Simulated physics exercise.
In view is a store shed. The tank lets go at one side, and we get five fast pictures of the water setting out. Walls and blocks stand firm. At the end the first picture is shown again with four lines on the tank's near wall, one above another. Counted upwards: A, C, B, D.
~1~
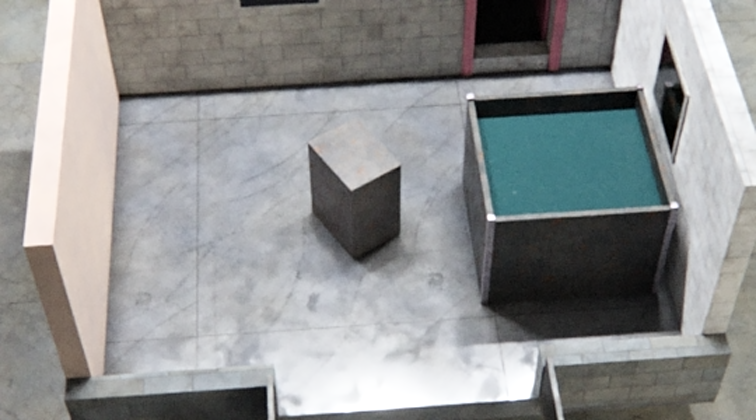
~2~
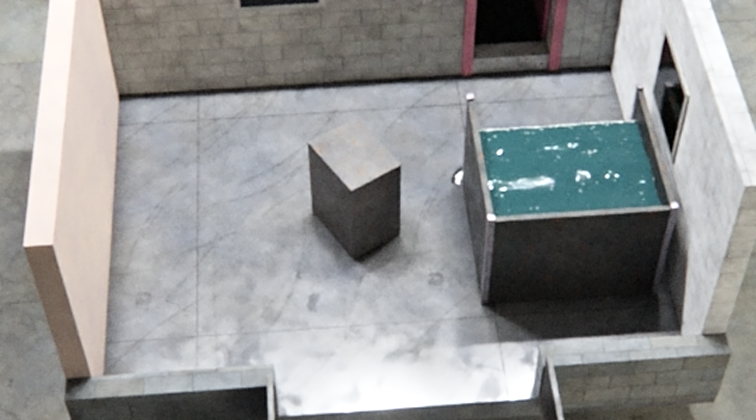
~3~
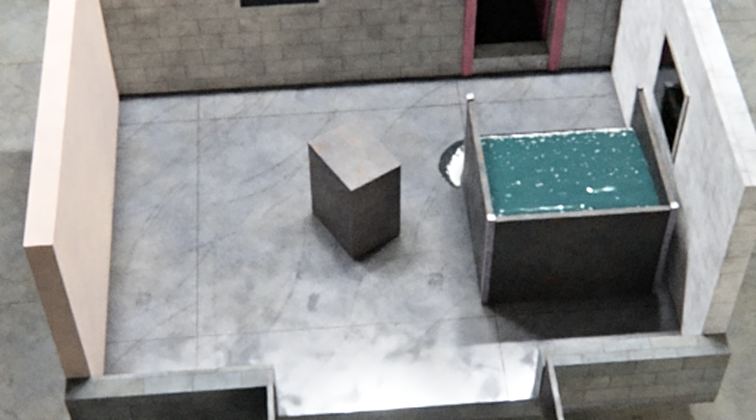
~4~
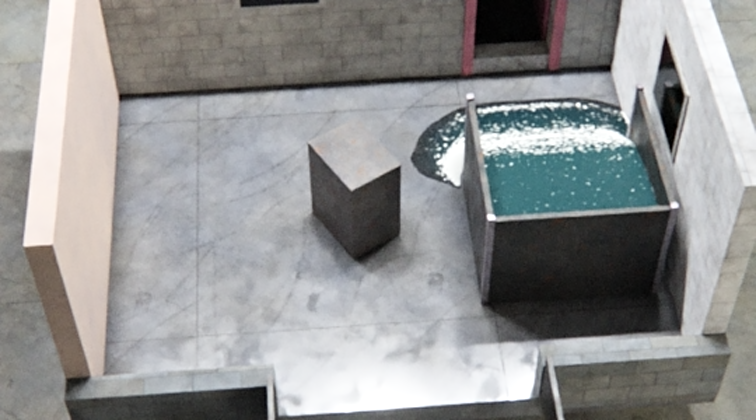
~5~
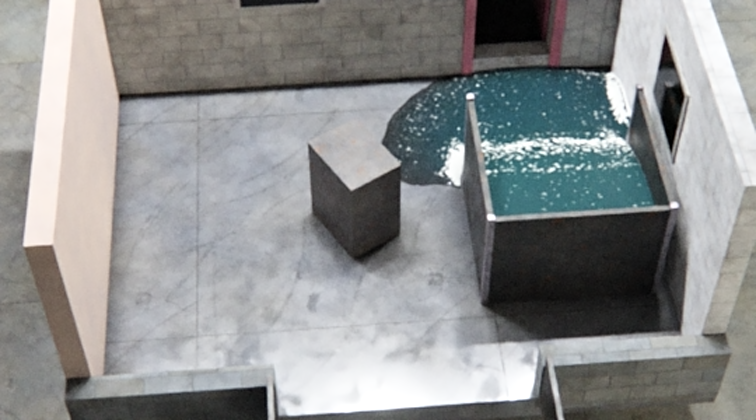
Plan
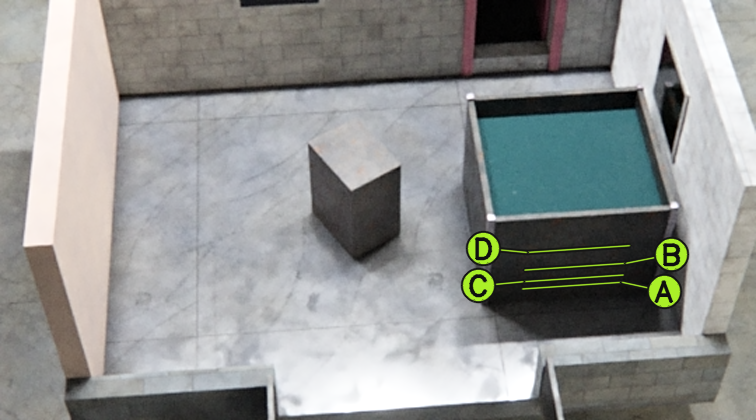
In a store shed with a grey block on the floor, the back side of a dark tank opens and blue-green water pours out, spreading across the ground toward the pink doorway and leftward to the block.
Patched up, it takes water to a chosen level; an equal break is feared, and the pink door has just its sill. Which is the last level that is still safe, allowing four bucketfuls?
Go for C.
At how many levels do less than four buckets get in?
Two of the four.
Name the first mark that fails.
Here it is mark B.
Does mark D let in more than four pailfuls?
Yes, it does.
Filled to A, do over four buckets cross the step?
No, that is safe.
On the marked copy, A at (572, 285); B at (575, 266); C at (573, 278); D at (578, 249); from the bottom up A, C, B, D.
With A, nothing gets over.
With B, about 9 bucketfuls get in.
With C, a splash gets over, under a bucket.
With D, dozens of bucketfuls pour in.
